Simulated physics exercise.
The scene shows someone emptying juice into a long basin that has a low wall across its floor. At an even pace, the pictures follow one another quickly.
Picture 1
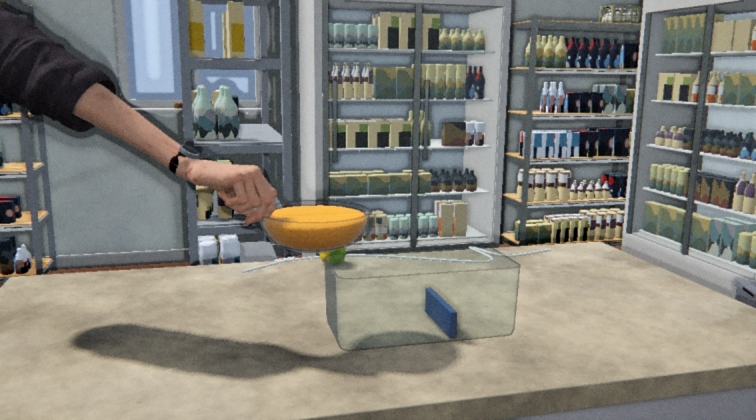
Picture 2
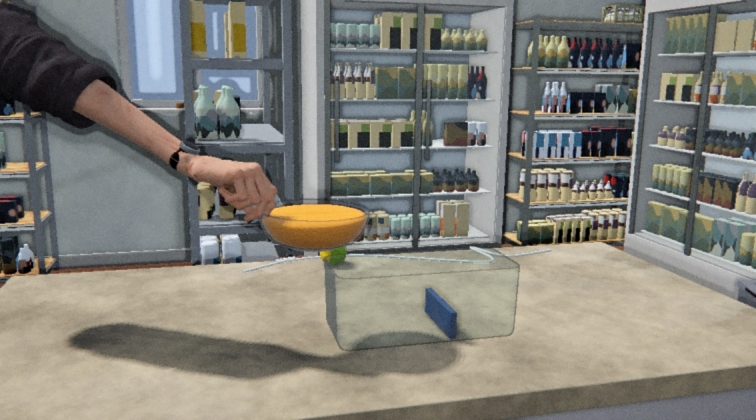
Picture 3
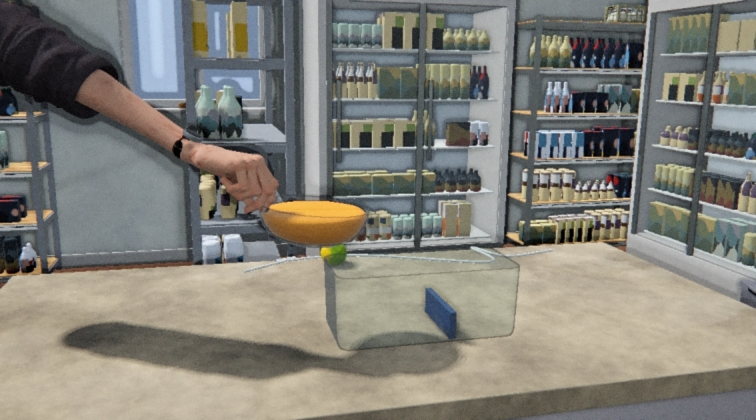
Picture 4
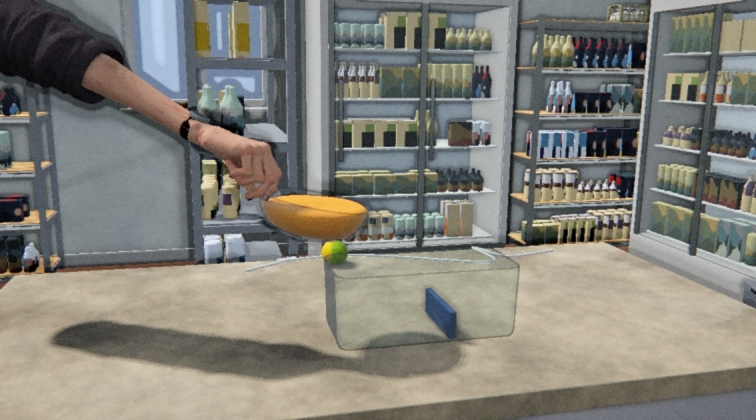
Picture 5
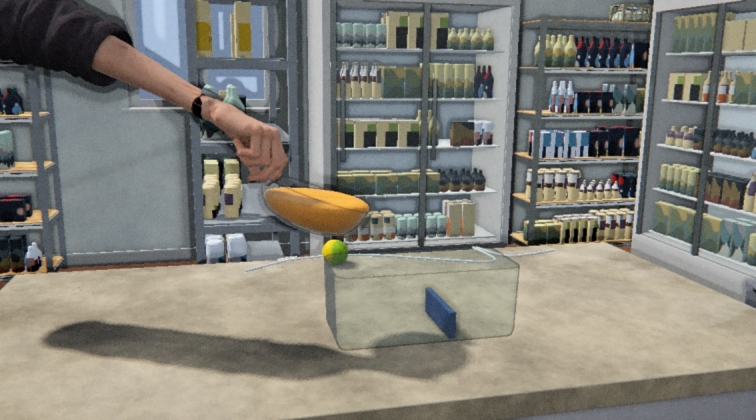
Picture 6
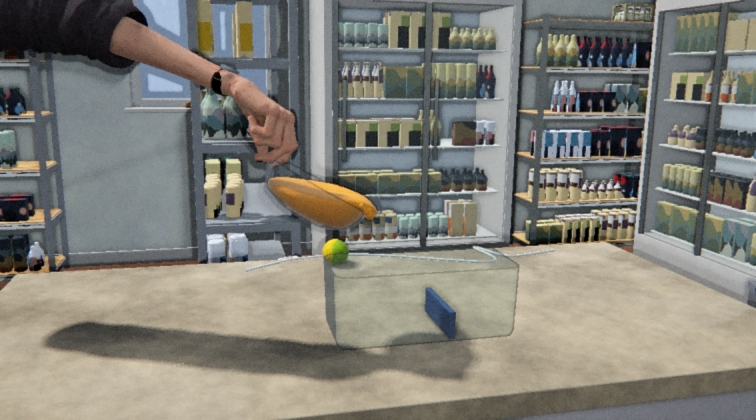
A hand tilts a bowl of orange juice rightward above a long clear basin.
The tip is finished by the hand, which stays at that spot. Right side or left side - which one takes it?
The left region takes the most.
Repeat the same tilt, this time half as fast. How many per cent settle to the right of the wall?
Roughly 10 percent.
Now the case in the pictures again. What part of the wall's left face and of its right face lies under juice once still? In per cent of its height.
Left part: 40 per cent; right part: 40.
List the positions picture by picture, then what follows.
The first frame shows tilt 0°; pouring edge (368, 210); surface from (261, 218) to (365, 213); the long basin's rim runs from (331, 268) to (505, 257); the wall's top is at (441, 300).
The second frame shows tilt 1°; pouring edge (368, 210); surface from (261, 217) to (365, 212).
The third frame shows tilt 5°; pouring edge (367, 210); surface from (261, 212) to (365, 210).
The fourth frame shows tilt 12°; pouring edge (367, 210); surface from (262, 204) to (365, 206).
The fifth frame shows tilt 20°; pouring edge (366, 210); surface from (264, 193) to (365, 205); 3 per cent is over the edge.
The sixth frame shows tilt 30°; pouring edge (365, 209); surface from (268, 181) to (353, 197); 8 per cent is over the edge.
A moment on, the tilt is 88° and 13 per cent is still to pour, 24 is left of the wall and 0 right of it.
Next, the tilt is 98° and 0 per cent is still to pour, 49 is left of the wall and 41 right of it.
Then the tilt is 98° and 0 per cent is still to pour, 55 is left of the wall and 27 right of it.
Later the tilt is 98° and 0 per cent is still to pour, 59 is left of the wall and 34 right of it.
In the end 59 per cent lies left of the wall, 35 right of it and 6 outside.
